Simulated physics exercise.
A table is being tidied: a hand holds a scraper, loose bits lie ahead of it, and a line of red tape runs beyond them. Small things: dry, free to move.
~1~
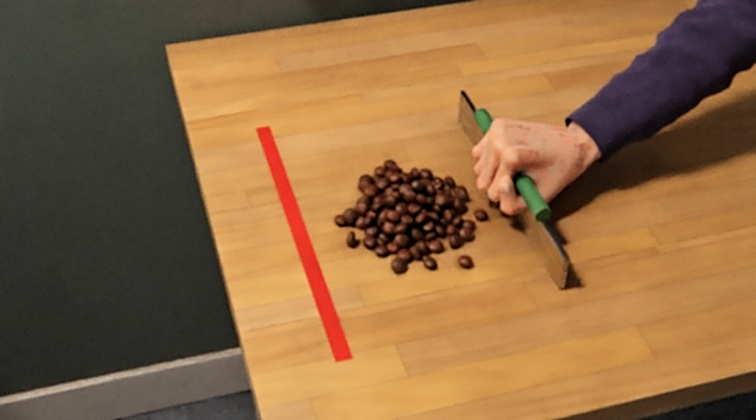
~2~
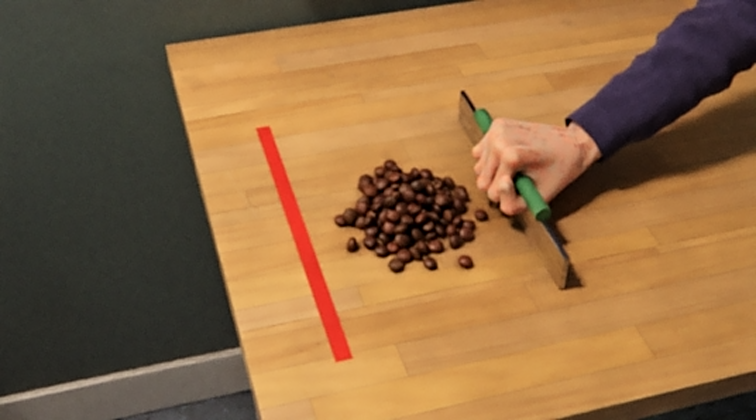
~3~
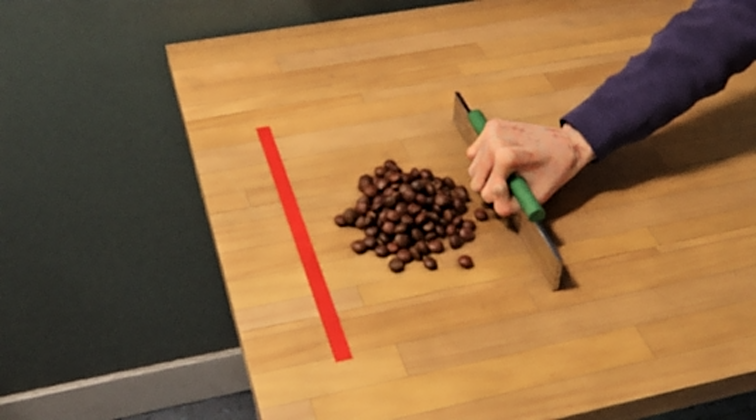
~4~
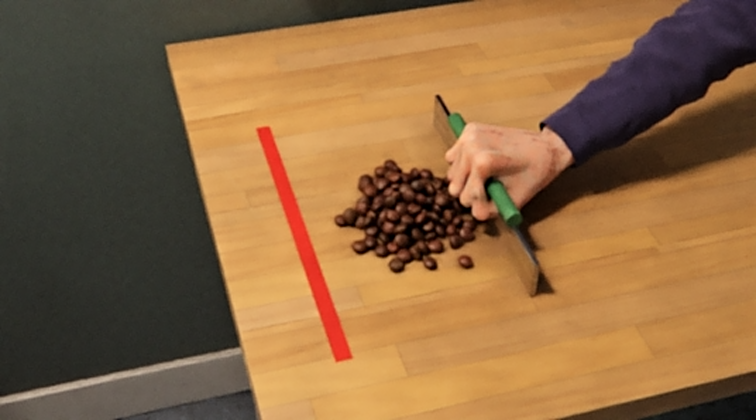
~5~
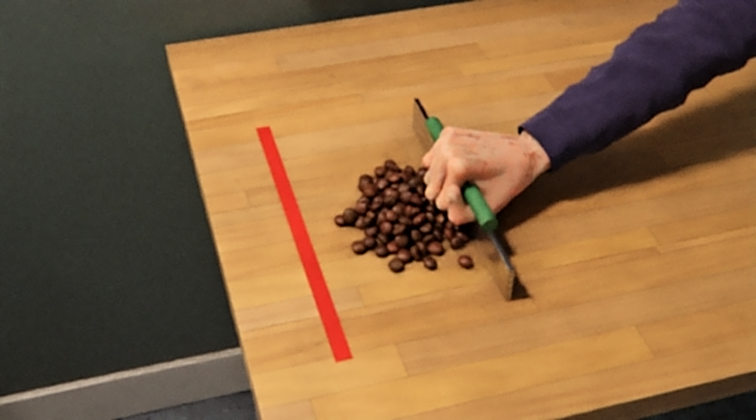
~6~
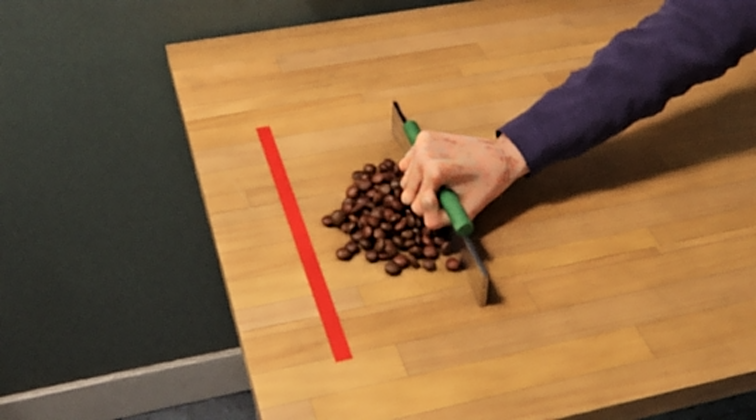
On a wooden table with a strip of red tape near its left edge, a hand holds a green-handled scraper still to the right of a heap of small dark brown pieces. The hand then slides the scraper left into the heap, first nudging a few pieces, then shifting nearly all slightly toward the tape.
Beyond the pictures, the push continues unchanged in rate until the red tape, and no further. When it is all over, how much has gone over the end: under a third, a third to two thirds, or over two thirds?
Under a third.
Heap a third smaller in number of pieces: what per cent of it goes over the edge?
Roughly 10 per cent of the heap.
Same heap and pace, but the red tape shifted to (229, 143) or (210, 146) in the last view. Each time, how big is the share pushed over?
It would be around 70 per cent the first time and around 100 per cent the second.
Soon, scraper still moving, near (361, 193); heap all on the table, its front near (263, 232).
A while on, scraper stopped at the red tape; heap a small part over the edge.
Finally, scraper stopped at the red tape; heap a small part over the edge.
